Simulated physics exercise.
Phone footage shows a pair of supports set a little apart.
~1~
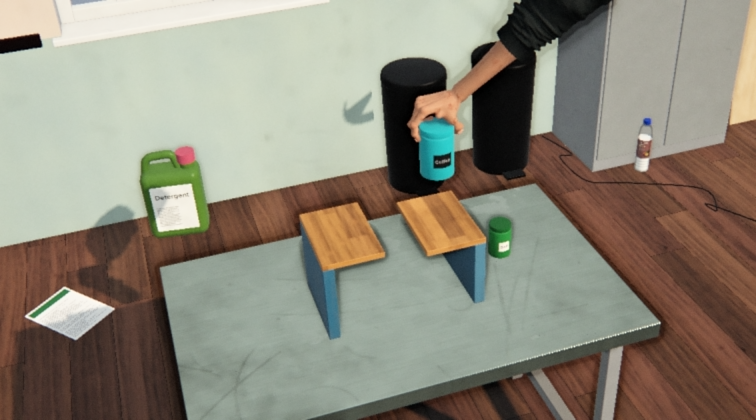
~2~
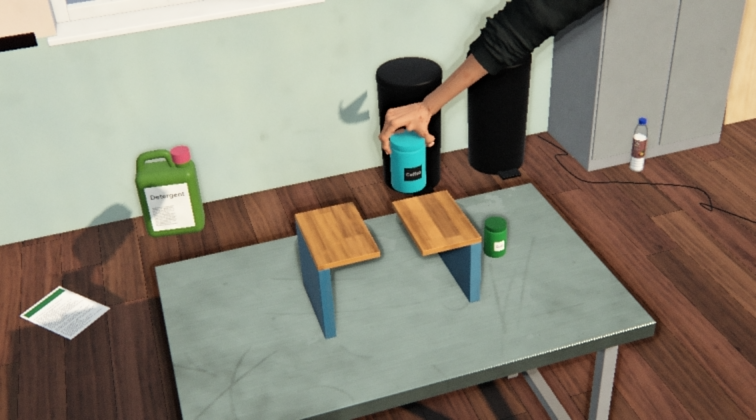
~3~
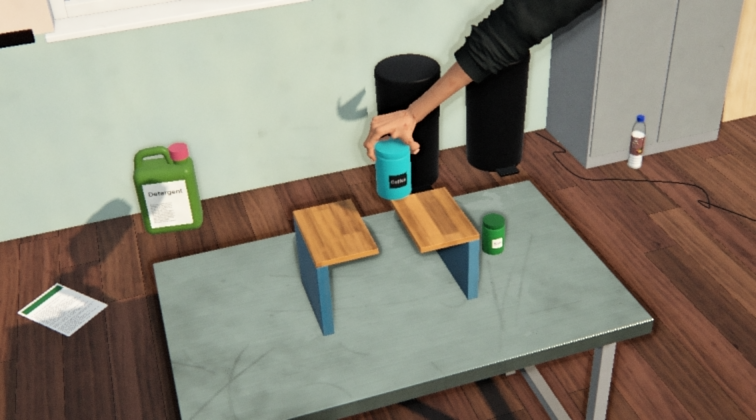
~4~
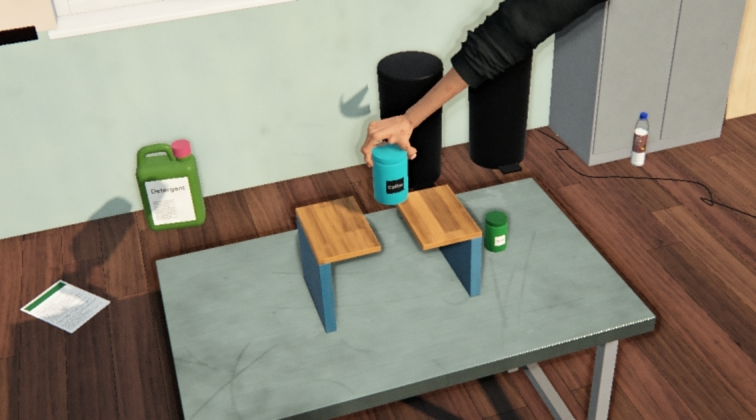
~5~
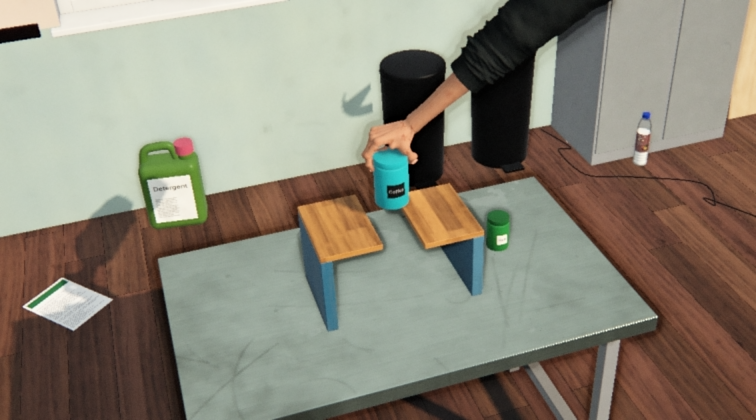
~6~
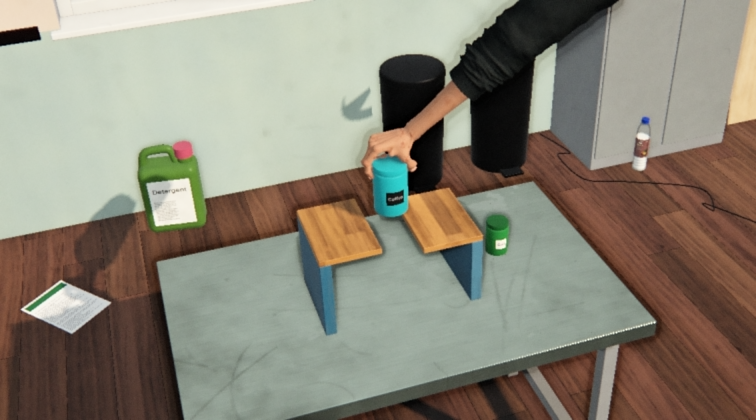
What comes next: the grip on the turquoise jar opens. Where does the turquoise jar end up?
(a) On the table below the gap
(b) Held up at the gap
a, on the table below the gap.
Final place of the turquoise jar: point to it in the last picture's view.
Pretty much around (394, 270), I'd say.
Then, 0.20 s on from there, turquoise jar shifted a little near (391, 202).
Then, 0.30 s on from there, turquoise jar shifted well along near (393, 248).
Then, 0.40 s on from there, turquoise jar shifted well along near (394, 265).
In the end, moved from the start, turquoise jar; green jar unmoved. At the end, from the last picture's camera, turquoise jar near (394, 270). The jar reaches the table.
